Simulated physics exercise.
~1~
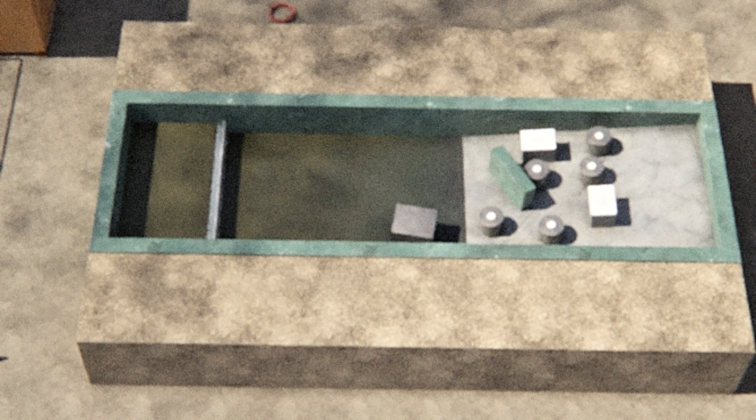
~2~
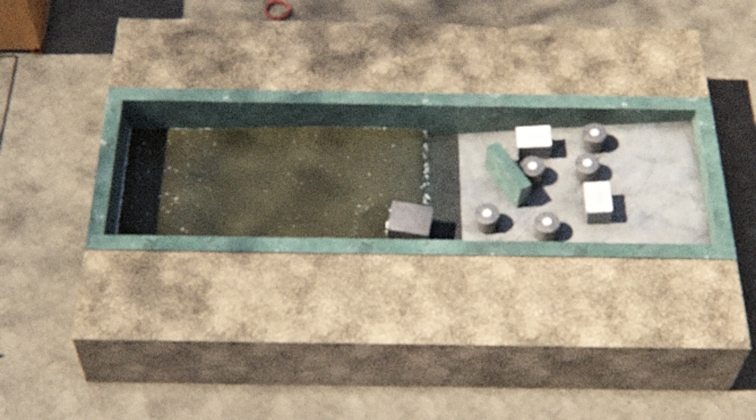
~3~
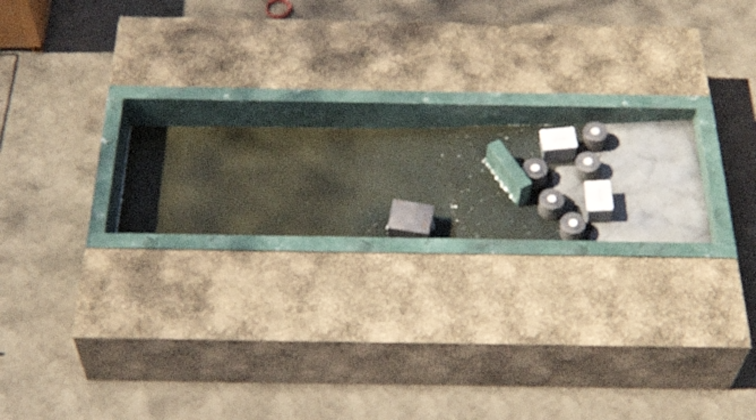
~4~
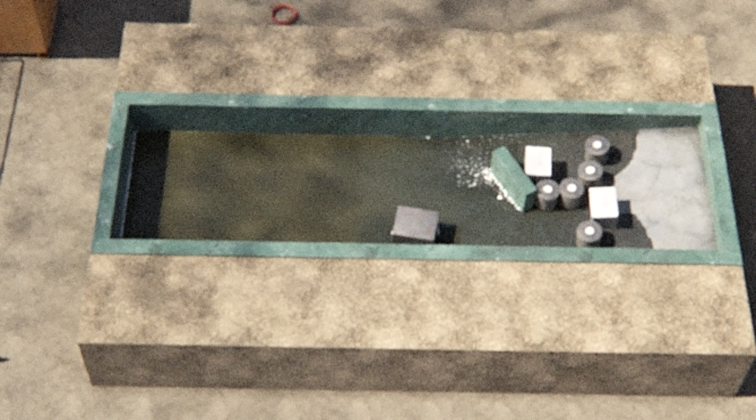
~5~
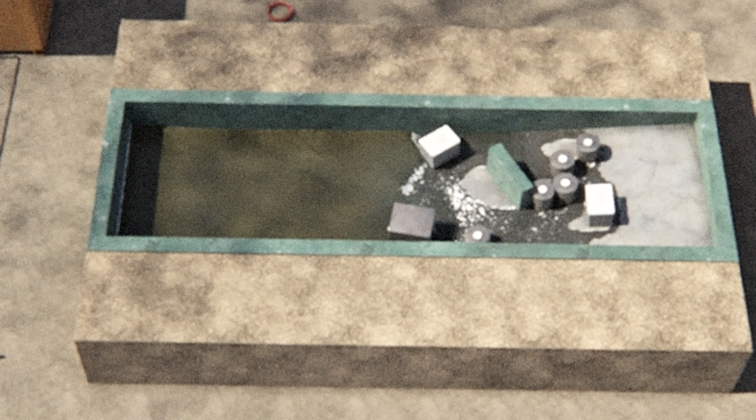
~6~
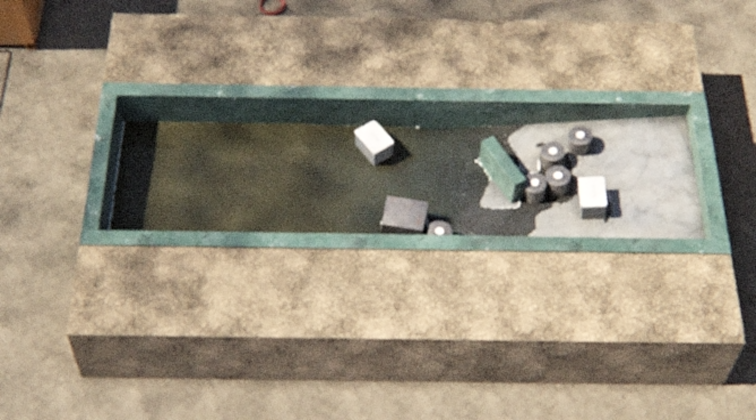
The clip opens on a long green-rimmed basin, where murky water sits behind a thin upright gate on the left and grey tubs and white chests stand on a pale dry ramp at the right. The gate is gone and the water spreads rightward past a grey block. It climbs the ramp, pushing a chest and some tubs to the right around a slanted green slab. Foam breaks by the slab as the water reaches farther up. Then it drains back, carrying one white chest and a tub left. At the end those two sit well down the basin, while the rest remain near the slab on the partly bared ramp.
